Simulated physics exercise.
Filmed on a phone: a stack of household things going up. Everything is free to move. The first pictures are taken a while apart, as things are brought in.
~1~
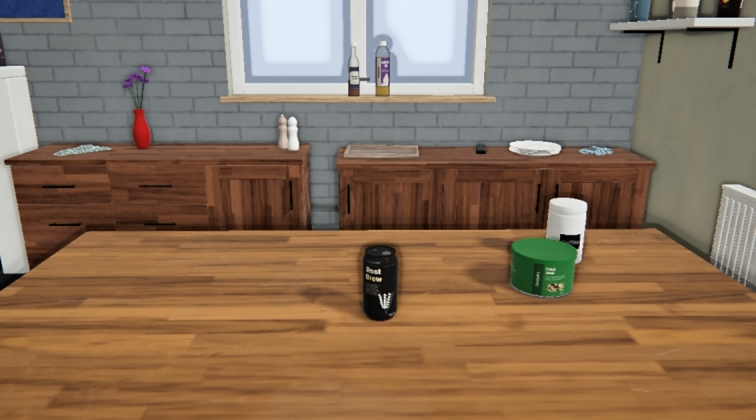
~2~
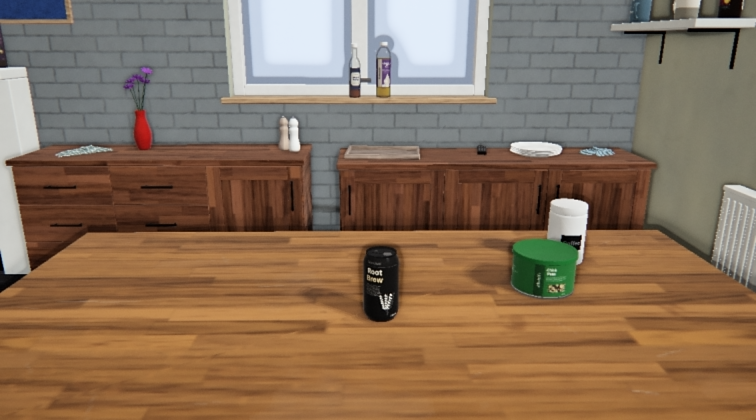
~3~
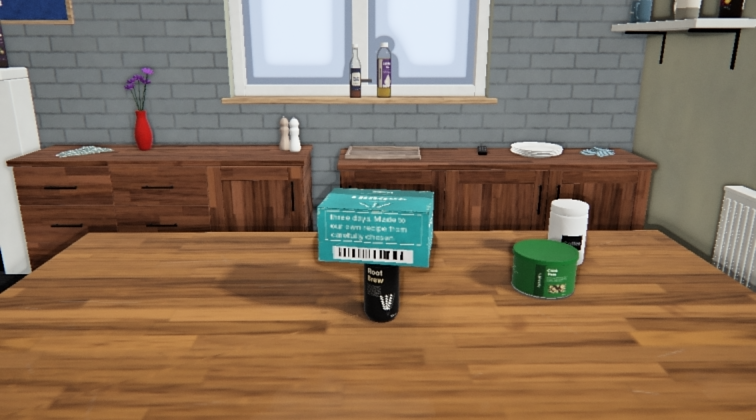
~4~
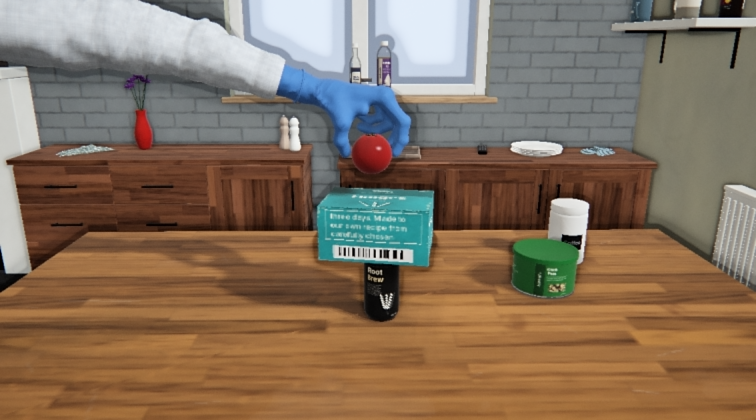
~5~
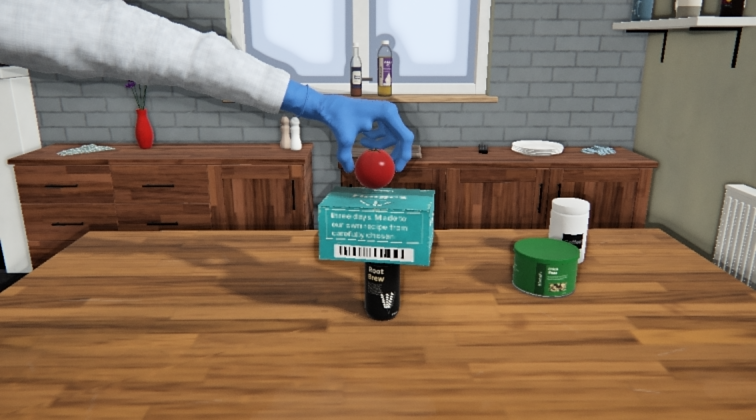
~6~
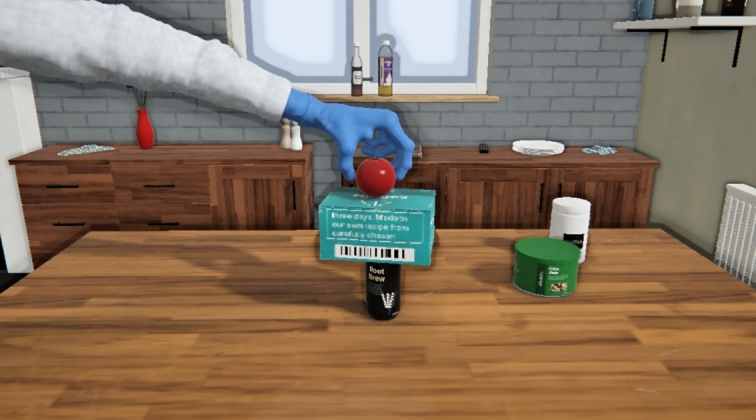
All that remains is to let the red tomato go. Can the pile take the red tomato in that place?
As it turns out, it holds.
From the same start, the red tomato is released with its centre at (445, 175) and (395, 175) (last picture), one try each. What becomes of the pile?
In the first case it loses its balance; in the second case it holds.
Then, 0.60 s on from there, no change.
Then, 1.50 s on from there, red tomato resting near (375, 178).
In the end, all 5 unmoved. At the end, from the last picture's camera, red tomato near (375, 178). The pile keeps its balance.
